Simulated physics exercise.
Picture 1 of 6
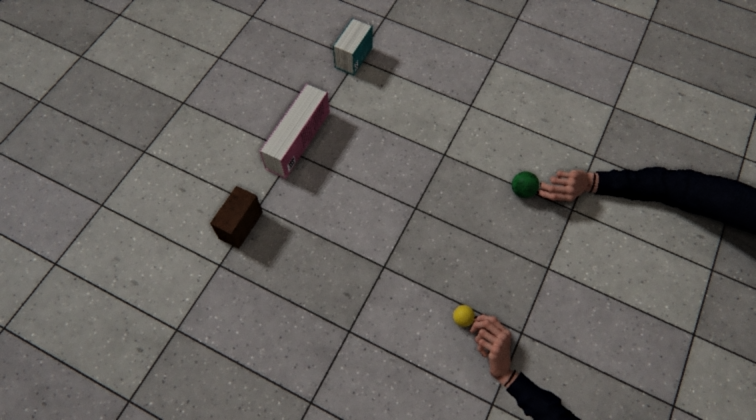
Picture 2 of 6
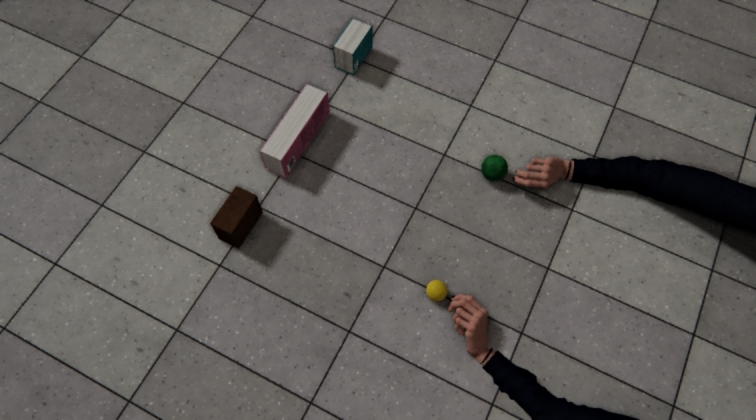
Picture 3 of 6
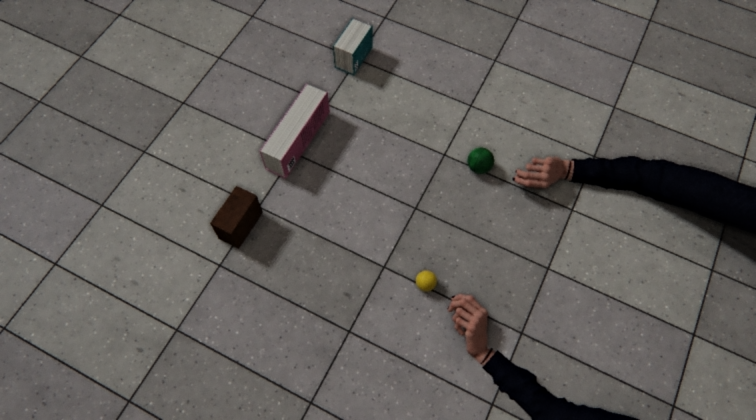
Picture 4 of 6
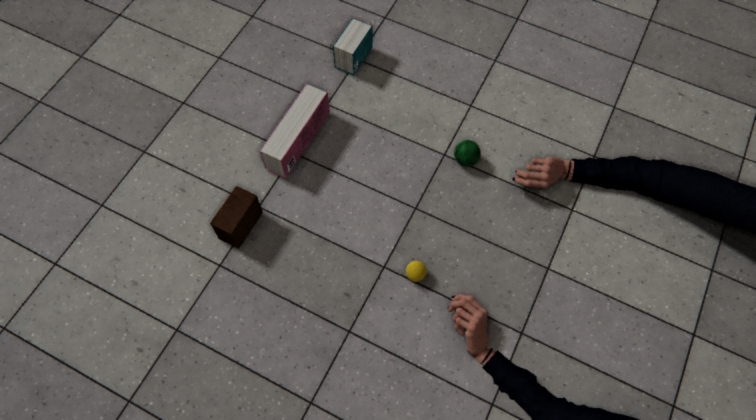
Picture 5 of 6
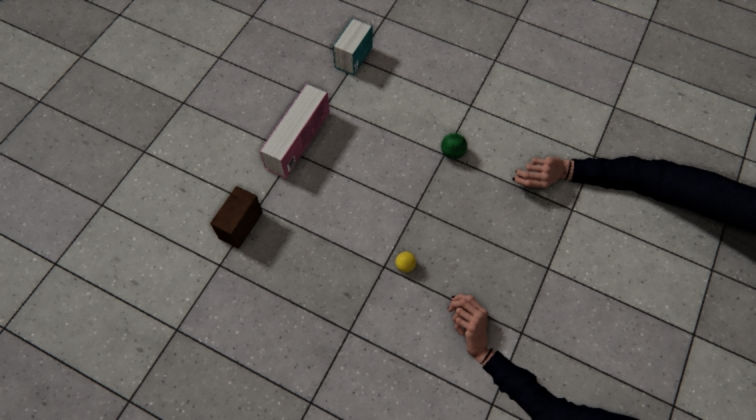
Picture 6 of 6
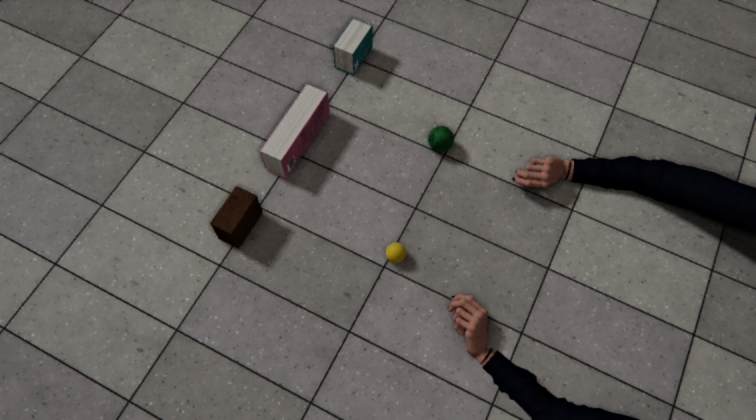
Two hands released a green ball and a small yellow one across a gray tiled floor, and both rolled up and to the left toward three still blocks while the hands stayed behind.
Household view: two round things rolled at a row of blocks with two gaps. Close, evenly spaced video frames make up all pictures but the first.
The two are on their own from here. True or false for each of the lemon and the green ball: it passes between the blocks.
Answers: The lemon - false; the green ball - true.
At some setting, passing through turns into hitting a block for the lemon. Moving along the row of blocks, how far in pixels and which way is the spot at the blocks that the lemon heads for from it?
Roughly 24 pixels, downward.
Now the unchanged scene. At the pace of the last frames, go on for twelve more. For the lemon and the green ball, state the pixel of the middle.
By then the lemon sits at pixel (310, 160) while the green ball sits at pixel (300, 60).
Then, 0.56 s on from there, lemon coming back near (311, 158); green ball heading on near (274, 48).
In the end, the lemon bounces off; the green ball rolls through.
